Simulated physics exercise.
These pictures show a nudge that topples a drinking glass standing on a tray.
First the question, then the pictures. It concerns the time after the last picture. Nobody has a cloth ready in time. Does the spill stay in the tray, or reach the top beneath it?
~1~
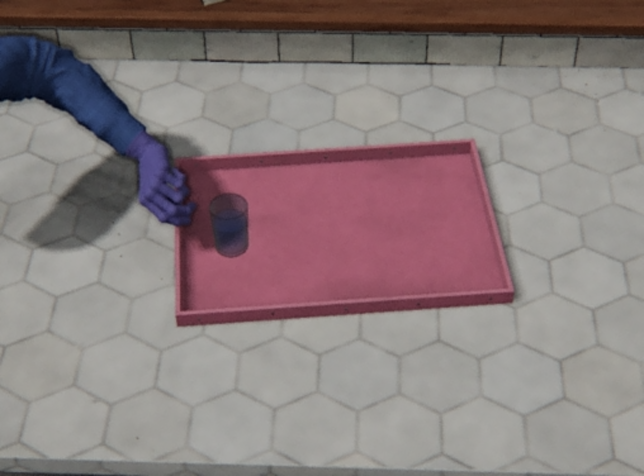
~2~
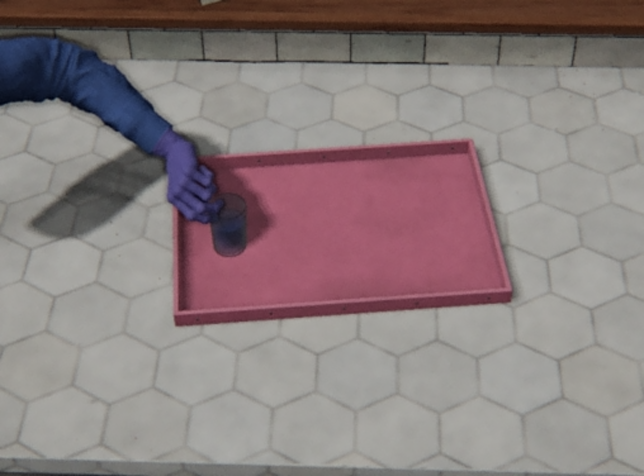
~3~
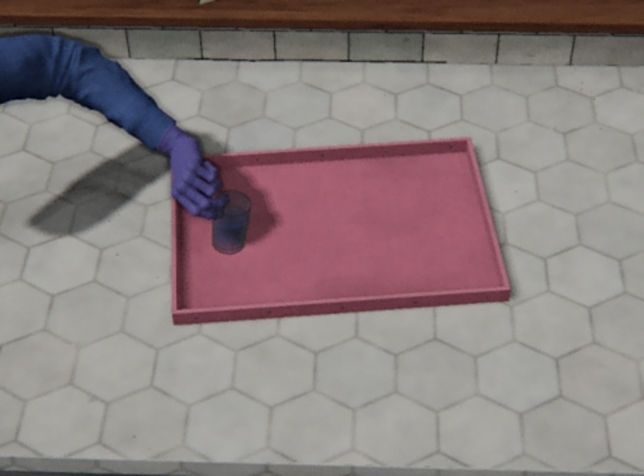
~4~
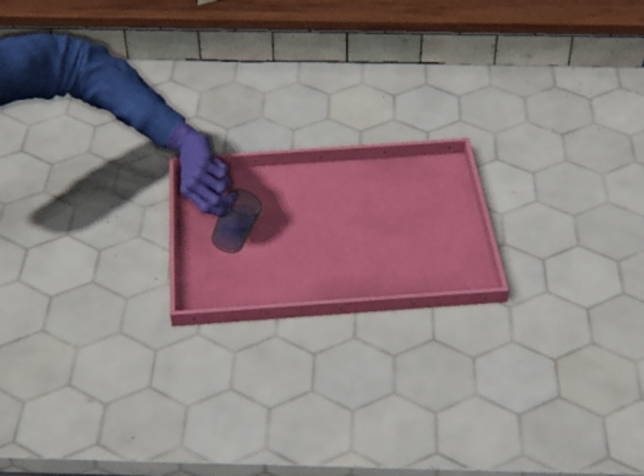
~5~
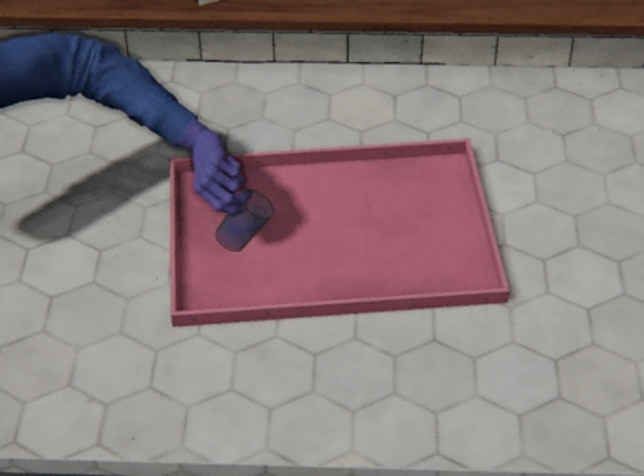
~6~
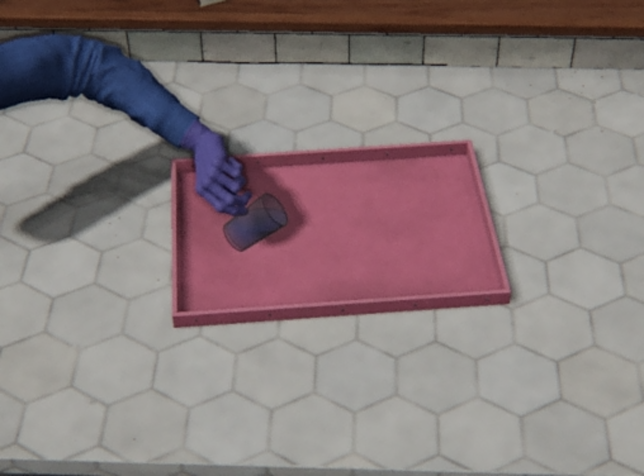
The tray keeps it.
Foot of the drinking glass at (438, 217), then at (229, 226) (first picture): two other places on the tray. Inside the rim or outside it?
At the first place it wets the top as well, at the second it is held by the rim.
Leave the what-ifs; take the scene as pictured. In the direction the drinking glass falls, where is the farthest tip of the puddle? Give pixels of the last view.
The wet patch stops around (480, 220).
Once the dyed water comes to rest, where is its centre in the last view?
(419, 232).
Shortly, the drinking glass lies in the tray; the puddle covers about as much as a plate; none is outside.
Then, the puddle covers about as much as a tray; none is outside.
At the finish, the puddle covers about as much as a tray; none is outside.
